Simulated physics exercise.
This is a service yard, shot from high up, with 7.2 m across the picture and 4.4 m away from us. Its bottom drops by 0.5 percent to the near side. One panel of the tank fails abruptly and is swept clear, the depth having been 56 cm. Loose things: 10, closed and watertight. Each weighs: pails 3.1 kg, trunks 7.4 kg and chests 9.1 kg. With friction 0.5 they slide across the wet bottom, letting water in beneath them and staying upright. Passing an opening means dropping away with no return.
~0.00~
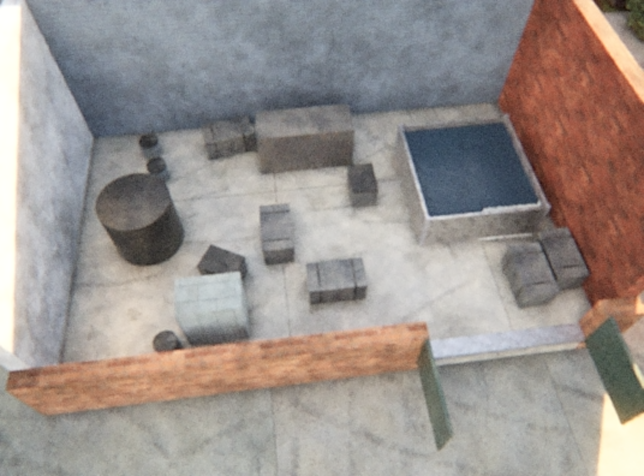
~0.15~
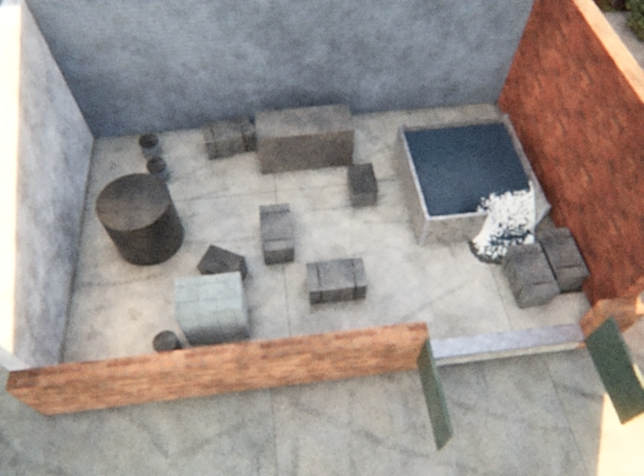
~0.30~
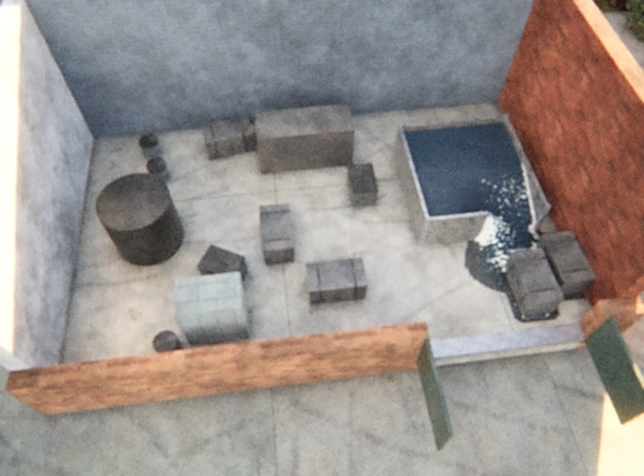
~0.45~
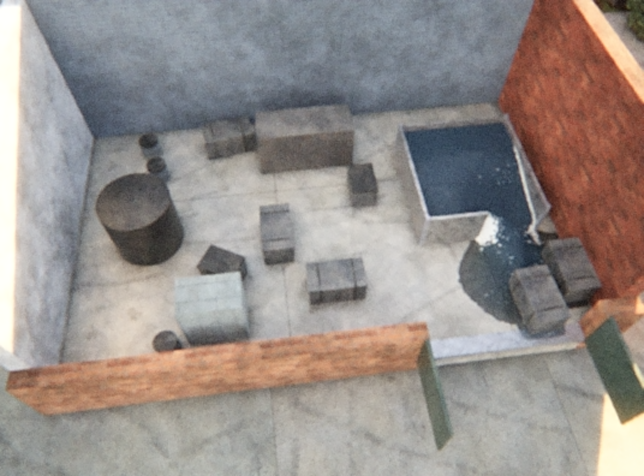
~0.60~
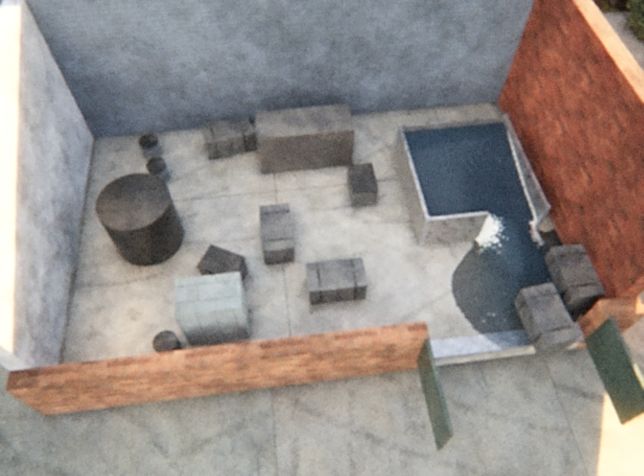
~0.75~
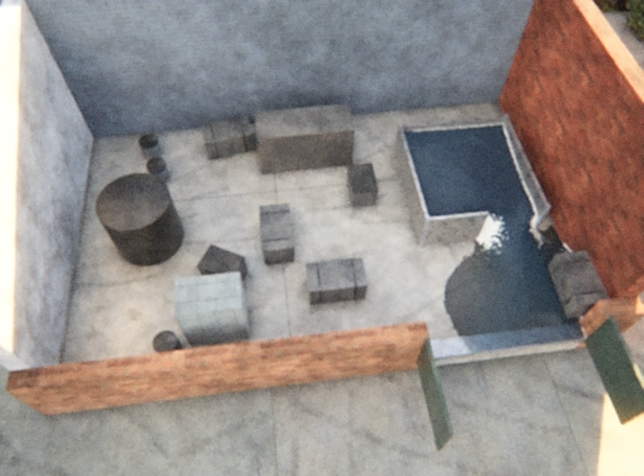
We see a walled yard from above as a corner of the water tank at right breaks open, water spreads toward the front opening, and two nearby dark boxes shift forward before one disappears at the opening.
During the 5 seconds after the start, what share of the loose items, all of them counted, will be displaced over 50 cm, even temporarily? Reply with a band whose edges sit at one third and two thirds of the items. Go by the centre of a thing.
Band: Under one third.
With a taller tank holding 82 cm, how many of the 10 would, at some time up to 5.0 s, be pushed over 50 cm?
Then it comes to 2.
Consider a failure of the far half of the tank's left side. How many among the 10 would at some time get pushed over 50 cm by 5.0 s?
Then the count would be 6.
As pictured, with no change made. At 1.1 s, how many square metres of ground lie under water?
Somewhere about 6.0 m2, give or take.
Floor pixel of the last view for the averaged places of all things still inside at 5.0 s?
Roughly at (238, 222).
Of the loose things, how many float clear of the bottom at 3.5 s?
Answer: 0.
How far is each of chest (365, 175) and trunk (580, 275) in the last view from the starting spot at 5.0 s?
In turn: 0 cm, washed out.
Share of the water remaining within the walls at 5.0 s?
Roughly 44 percent.
After 1.1 s 2 of 10 are over 50 cm from their spots; 1 afloat.
After 2.2 s 2 of 10 are over 50 cm from their spots; 0 afloat.
After 3.5 s 2 of 10 are over 50 cm from their spots; 0 afloat.
After 5.0 s 2 of 10 are over 50 cm from their spots, and 2 have been at some point; 0 afloat.
